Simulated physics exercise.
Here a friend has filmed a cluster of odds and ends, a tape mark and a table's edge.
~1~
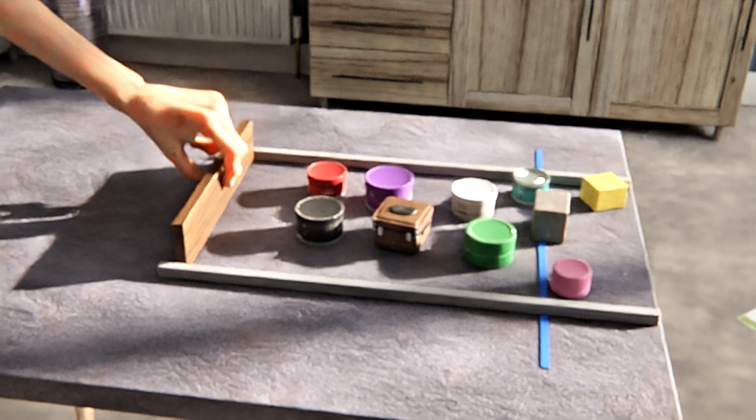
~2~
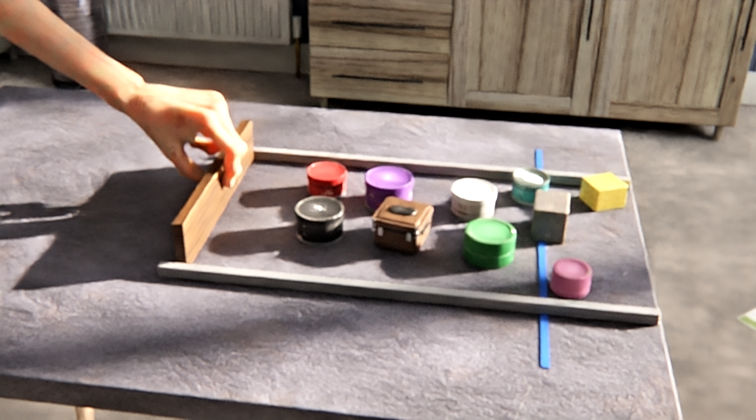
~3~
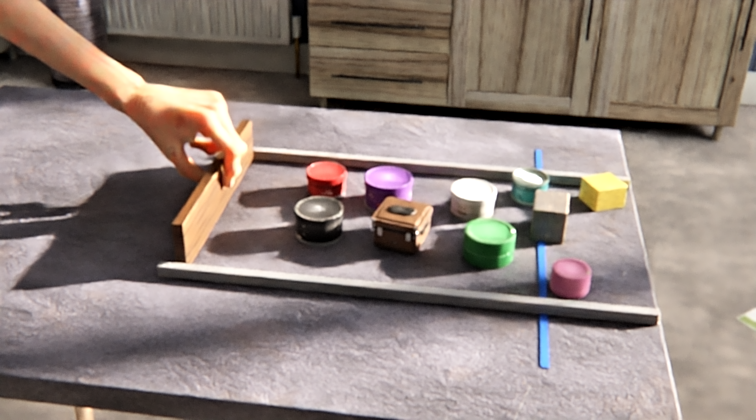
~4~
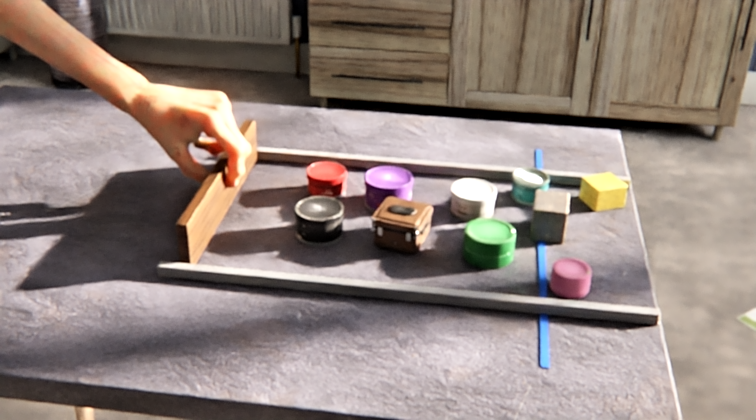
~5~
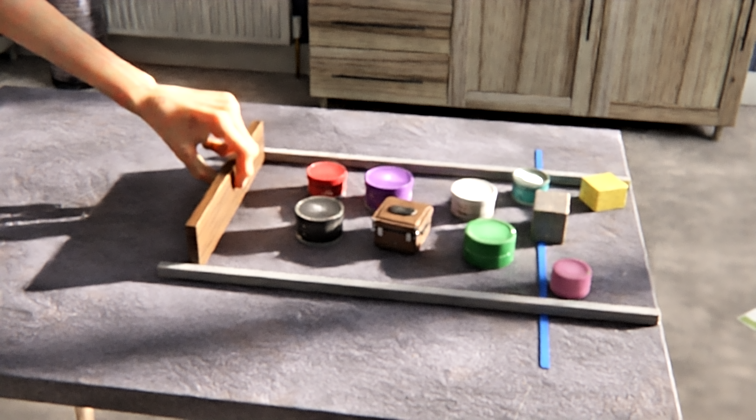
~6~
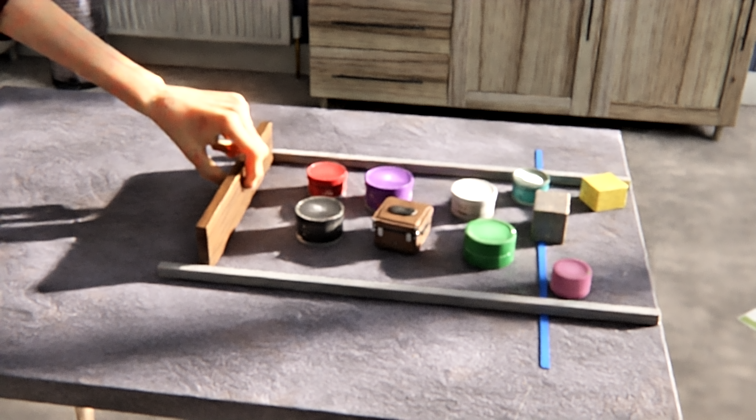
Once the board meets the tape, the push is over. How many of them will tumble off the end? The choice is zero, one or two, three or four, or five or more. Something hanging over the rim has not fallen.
Well, what drops off the end works out to one or two of them.
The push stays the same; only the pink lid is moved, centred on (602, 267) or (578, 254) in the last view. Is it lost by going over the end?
Order of tries: Off, off.
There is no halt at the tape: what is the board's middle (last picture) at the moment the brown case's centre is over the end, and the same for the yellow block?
Approx. (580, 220) for the first, approx. (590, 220) for the second.
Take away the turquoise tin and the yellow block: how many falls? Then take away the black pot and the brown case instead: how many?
1, then 0.
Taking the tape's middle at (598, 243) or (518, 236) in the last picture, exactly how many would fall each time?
Per try: 5; 0.
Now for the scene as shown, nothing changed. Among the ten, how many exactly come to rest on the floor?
Count of fallen: 1.
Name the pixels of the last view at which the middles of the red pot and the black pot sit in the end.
Red pot at about (561, 199), black pot at about (568, 246).
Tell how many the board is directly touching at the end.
It's touching 3 at the end.
Soon after, none off yet; yellow block at rest near (603, 192); pink lid at rest near (571, 279); grey block at rest near (550, 217).
After that, none off yet; yellow block at rest near (603, 192); pink lid at rest near (574, 281); grey block at rest near (550, 217).
In the end, the number that fall off is one or two; gone, green lid.
